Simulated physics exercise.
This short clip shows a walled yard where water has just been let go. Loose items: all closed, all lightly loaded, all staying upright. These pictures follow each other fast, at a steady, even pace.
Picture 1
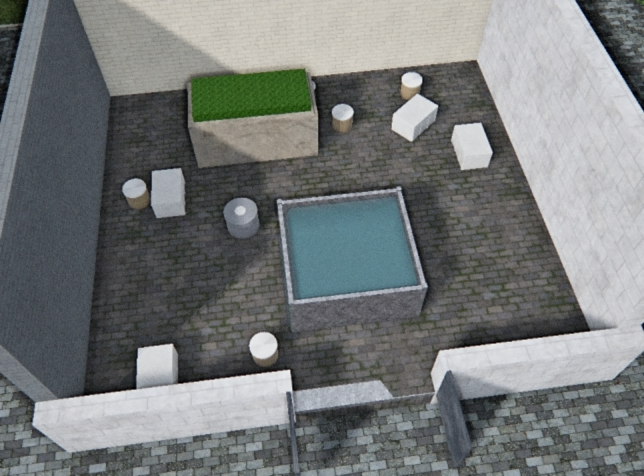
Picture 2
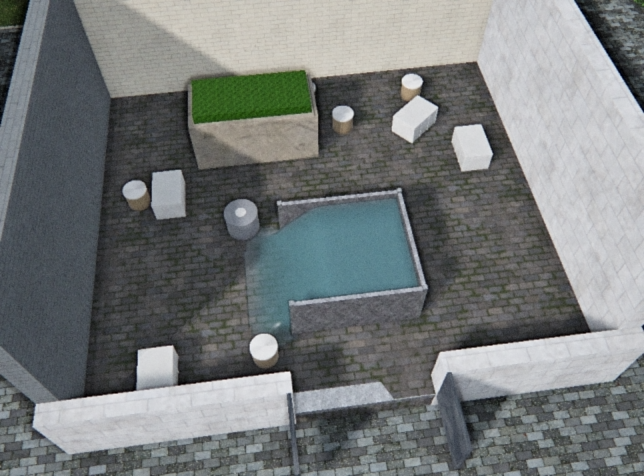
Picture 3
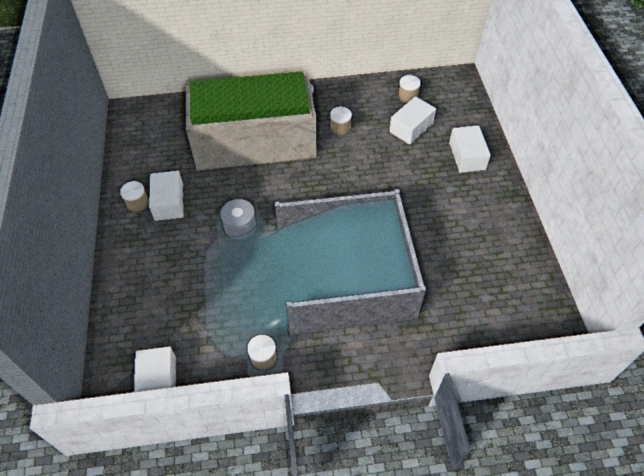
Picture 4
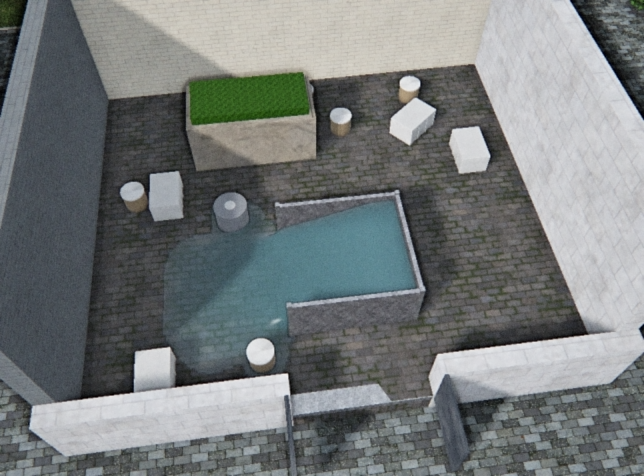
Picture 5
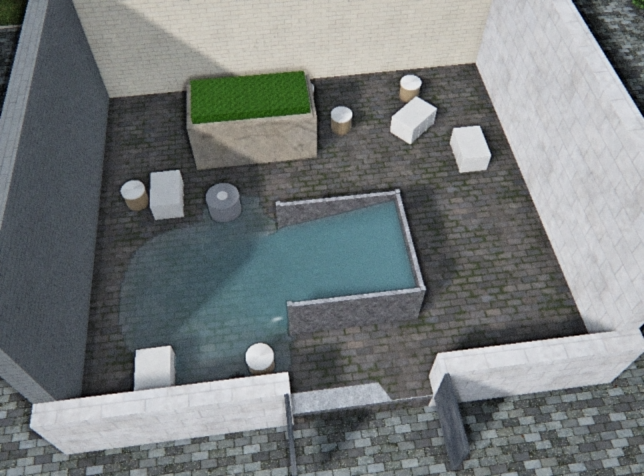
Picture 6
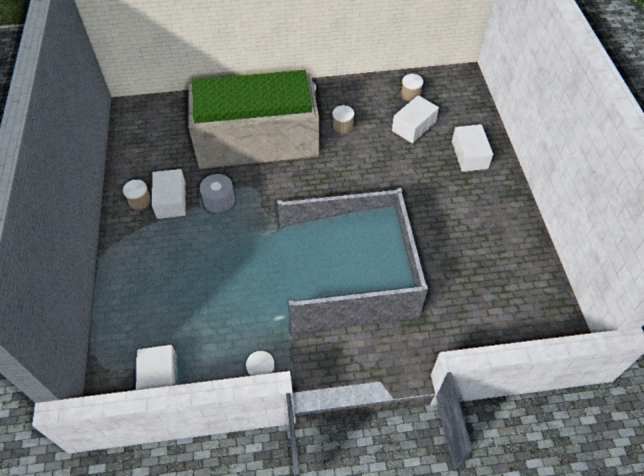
Water pours from the left side of a tank and spreads across the walled yard, nudging a grey tub.
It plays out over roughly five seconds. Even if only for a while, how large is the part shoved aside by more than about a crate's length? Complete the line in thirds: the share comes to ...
The share comes to between one and two thirds.
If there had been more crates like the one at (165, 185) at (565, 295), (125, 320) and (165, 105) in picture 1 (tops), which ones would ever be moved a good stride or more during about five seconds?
In that order: Never so far, yes, that far or more.
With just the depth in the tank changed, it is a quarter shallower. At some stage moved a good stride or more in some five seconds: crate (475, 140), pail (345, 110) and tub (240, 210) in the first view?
Taking them as listed - a shorter distance for the first, a shorter distance for the second, the full distance for the third.
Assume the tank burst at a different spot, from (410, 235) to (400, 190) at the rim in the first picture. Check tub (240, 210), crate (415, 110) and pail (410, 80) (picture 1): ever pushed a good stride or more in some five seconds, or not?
Results in order: Stayed short / stayed short / cleared that distance.
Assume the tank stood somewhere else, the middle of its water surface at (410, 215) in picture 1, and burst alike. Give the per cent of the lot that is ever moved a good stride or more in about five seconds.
Around 50 %.
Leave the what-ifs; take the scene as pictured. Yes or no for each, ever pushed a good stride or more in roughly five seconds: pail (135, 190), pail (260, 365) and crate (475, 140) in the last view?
Entry one gets that far, entry two gets that far, entry three never gets that far.
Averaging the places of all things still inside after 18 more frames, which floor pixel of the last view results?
Roughly (296, 158).
A moment on, 1 of 10 are well off their spots; 0 afloat.
Next, 3 of 10 are well off their spots; 3 afloat.
Later, 4 of 10 are well off their spots; 5 afloat.
In the end, 6 of 10 are well off their spots, and 6 have been at some point; 4 afloat.
